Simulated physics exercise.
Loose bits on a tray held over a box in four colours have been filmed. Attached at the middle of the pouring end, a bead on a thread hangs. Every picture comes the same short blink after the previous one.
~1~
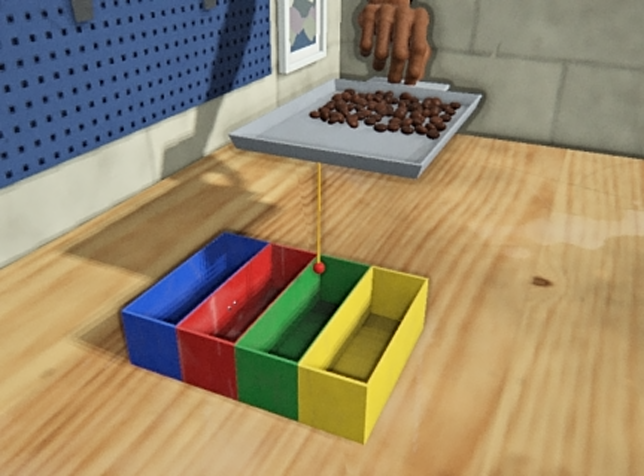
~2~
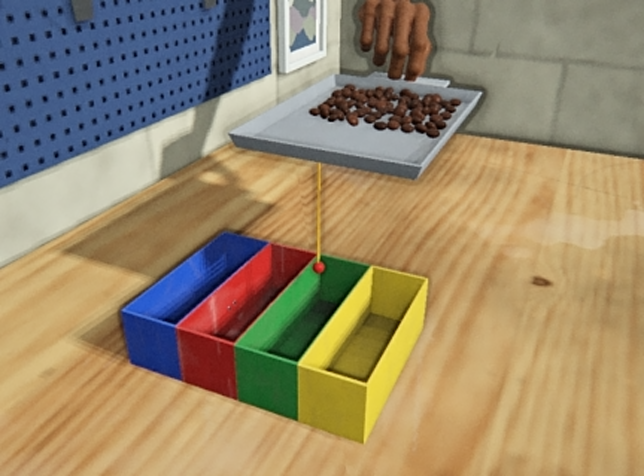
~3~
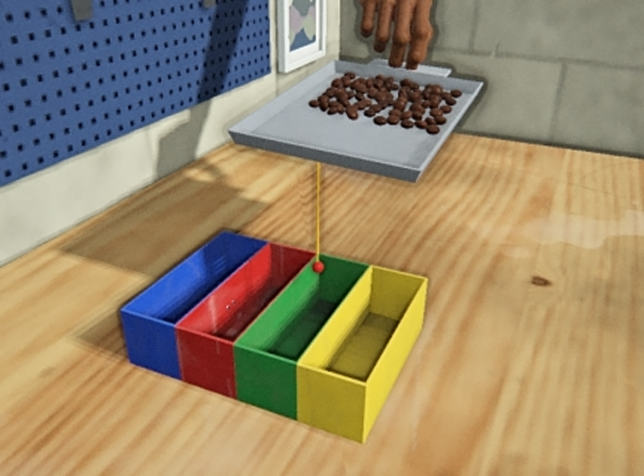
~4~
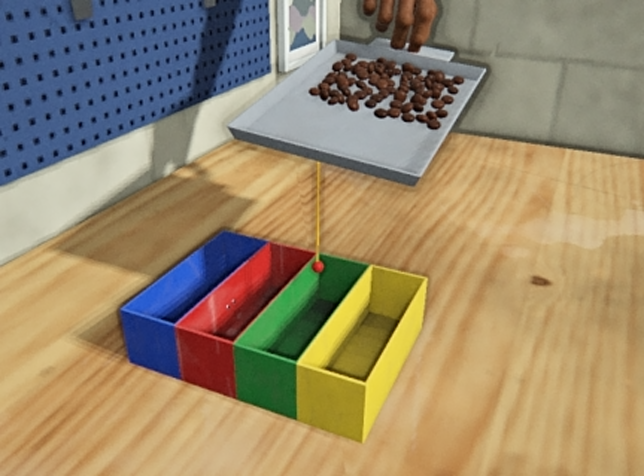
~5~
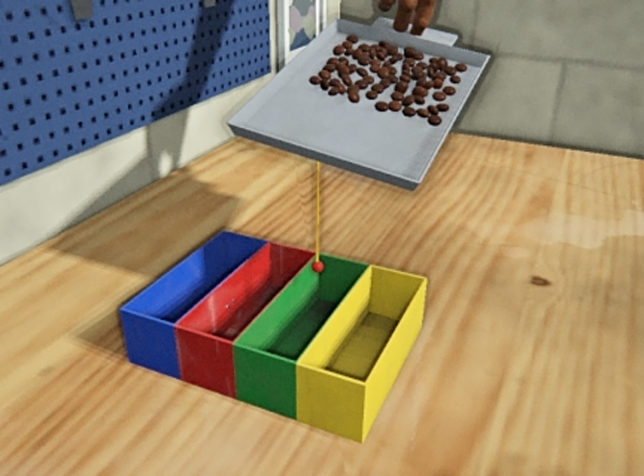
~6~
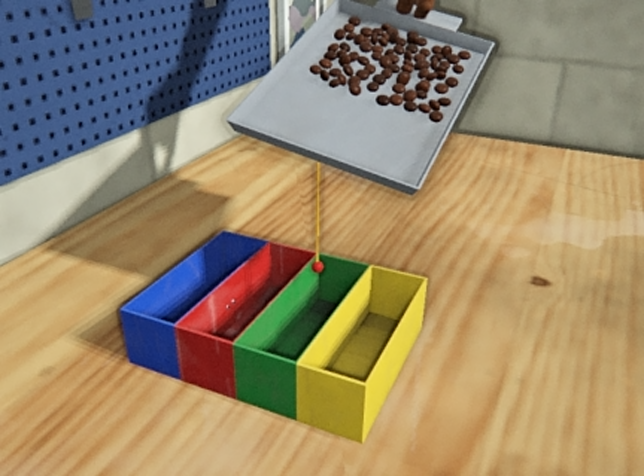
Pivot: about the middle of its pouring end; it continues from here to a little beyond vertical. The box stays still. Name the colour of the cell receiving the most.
That is the yellow one.
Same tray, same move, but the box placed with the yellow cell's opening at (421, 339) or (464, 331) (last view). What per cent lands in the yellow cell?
I'd say about 40 percent, followed by about 10 percent.
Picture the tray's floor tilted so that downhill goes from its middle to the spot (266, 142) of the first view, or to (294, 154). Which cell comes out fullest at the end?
First try: Blue. Second try: Red.
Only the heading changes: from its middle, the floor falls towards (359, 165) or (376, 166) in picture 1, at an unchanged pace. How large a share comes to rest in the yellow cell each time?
50 % then 60 %, roughly.
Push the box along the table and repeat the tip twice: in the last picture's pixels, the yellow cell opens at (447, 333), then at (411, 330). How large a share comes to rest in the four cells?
Close to 100 in a hundred, followed by close to 100 in a hundred.
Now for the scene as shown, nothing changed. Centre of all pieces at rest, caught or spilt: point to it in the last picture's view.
The centre ends up roughly at (372, 375).
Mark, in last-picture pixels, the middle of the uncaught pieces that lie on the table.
Around (483, 414).
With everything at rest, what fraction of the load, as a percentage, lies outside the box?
Close to 30 percent, I reckon.
Shortly afterwards, tray tipped steeply; the bulk on the tray; near a quarter falling or outside the box.
Next, tray tipped past a quarter turn; near half in the yellow cell; only a few in the green cell; near a third falling or outside the box.
Some moments later, tray tipped past a quarter turn; near two thirds in the yellow cell; only a few in the green cell; near a third falling or outside the box.
In the end, tray tipped past a quarter turn; near two thirds in the yellow cell; only a few in the green cell; none at all in the red cell; none at all in the blue cell; near a third outside the box.
